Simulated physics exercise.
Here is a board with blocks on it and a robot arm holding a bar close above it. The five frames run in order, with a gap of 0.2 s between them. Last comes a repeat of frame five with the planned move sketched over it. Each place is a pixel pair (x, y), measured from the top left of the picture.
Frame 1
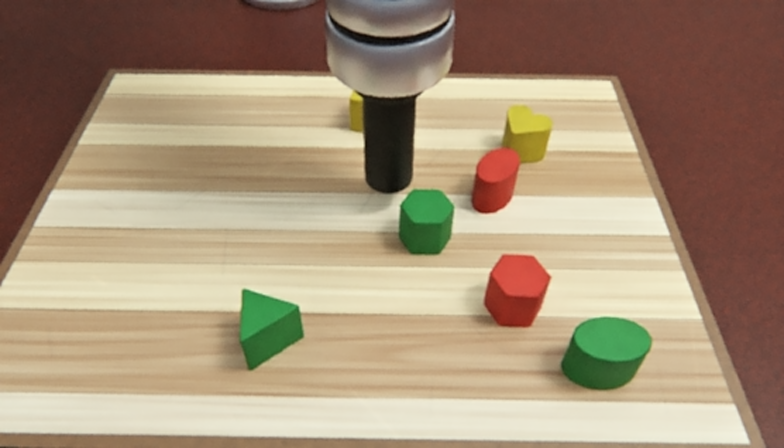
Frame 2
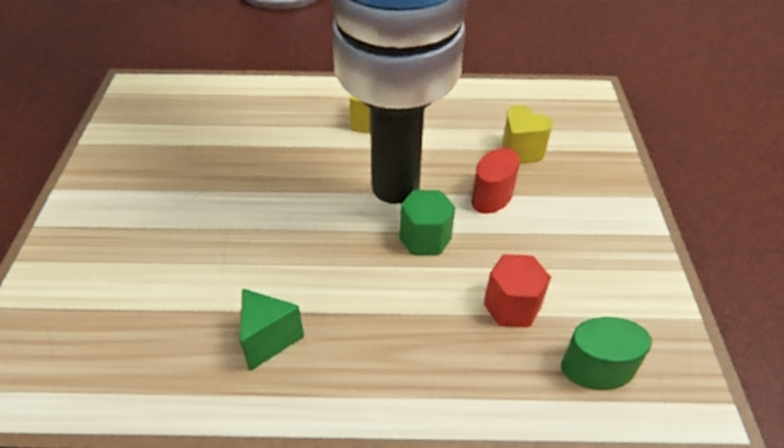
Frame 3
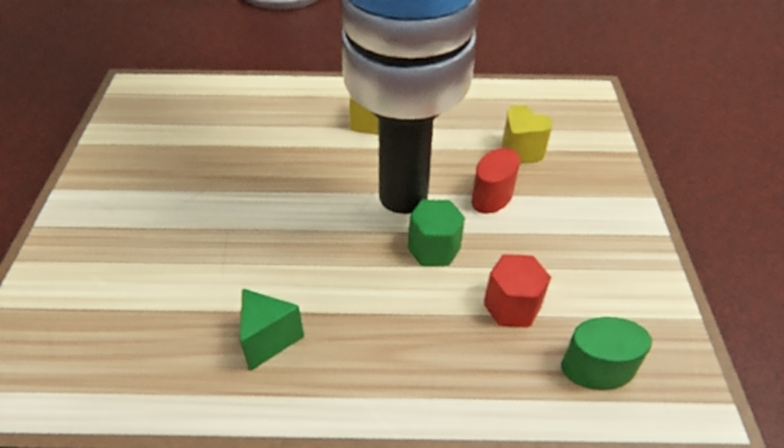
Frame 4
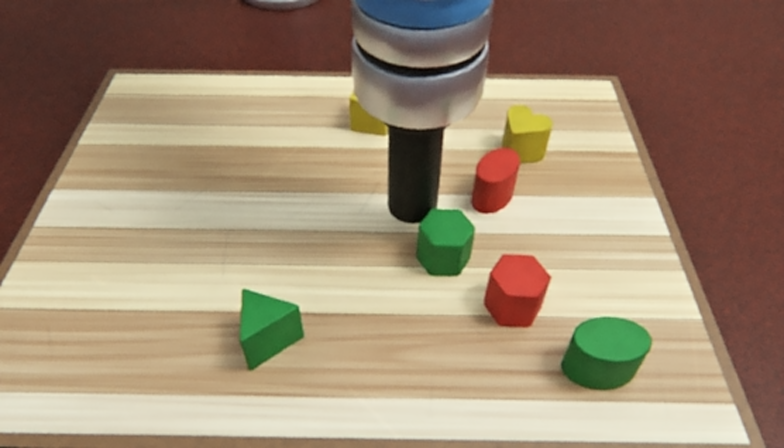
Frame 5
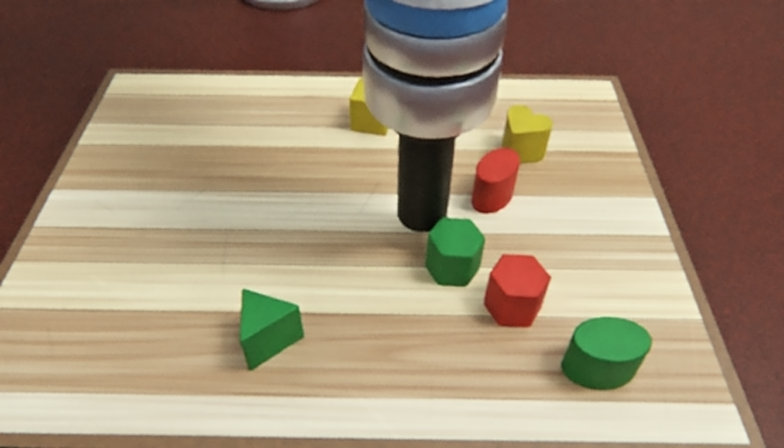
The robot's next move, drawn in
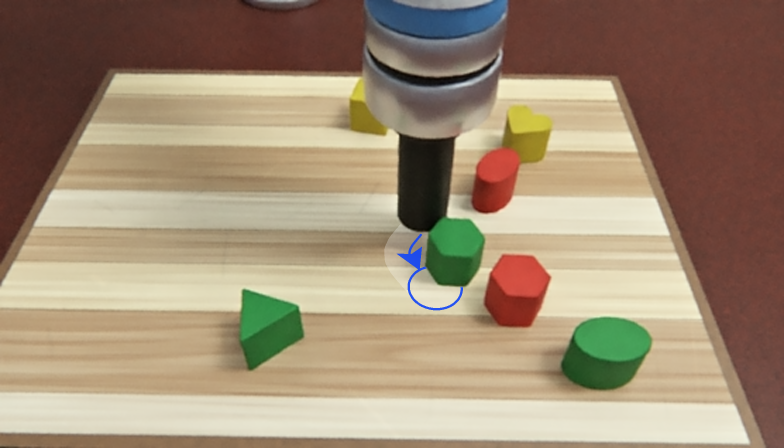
The footage shows a robot arm holding a dark bar over a striped wooden board with green, red and yellow blocks; the bar moves toward the lower right, then pushes the green hexagon a short way toward the red hexagon.
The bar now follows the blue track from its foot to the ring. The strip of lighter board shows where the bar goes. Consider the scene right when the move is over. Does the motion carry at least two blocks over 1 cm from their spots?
Yes, that is what happens.
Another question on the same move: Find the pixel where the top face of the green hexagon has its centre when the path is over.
It is going to be at (494, 258).
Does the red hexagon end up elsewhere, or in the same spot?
It shifts.
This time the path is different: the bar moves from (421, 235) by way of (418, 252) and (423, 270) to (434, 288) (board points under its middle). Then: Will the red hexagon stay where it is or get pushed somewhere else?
That one moves away.
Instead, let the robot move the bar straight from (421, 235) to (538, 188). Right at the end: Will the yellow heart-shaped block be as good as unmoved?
No, I don't think so.
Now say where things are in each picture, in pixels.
In the first picture, bar's lower end (389, 177); green hexagon (427, 205); red oval (499, 164); red hexagon (521, 274).
In the second picture, bar (396, 187); blocks still.
In the third picture, bar (404, 197); green hexagon (437, 216).
In the fourth picture, bar (413, 206); green hexagon (447, 226).
In the fifth picture, bar (422, 214); green hexagon (457, 235); red oval (499, 164); red hexagon (521, 274).
Drawn move, from (421, 235) via (410, 251) and (419, 270), ending at (435, 287).
What follows on the original path. Halfway along, bar (414, 242); green hexagon (466, 245), turned 20° anticlockwise.
At the end, bar (437, 267); green hexagon (494, 258), turned 40° anticlockwise; red oval still; red hexagon (546, 283), turned 15° clockwise.
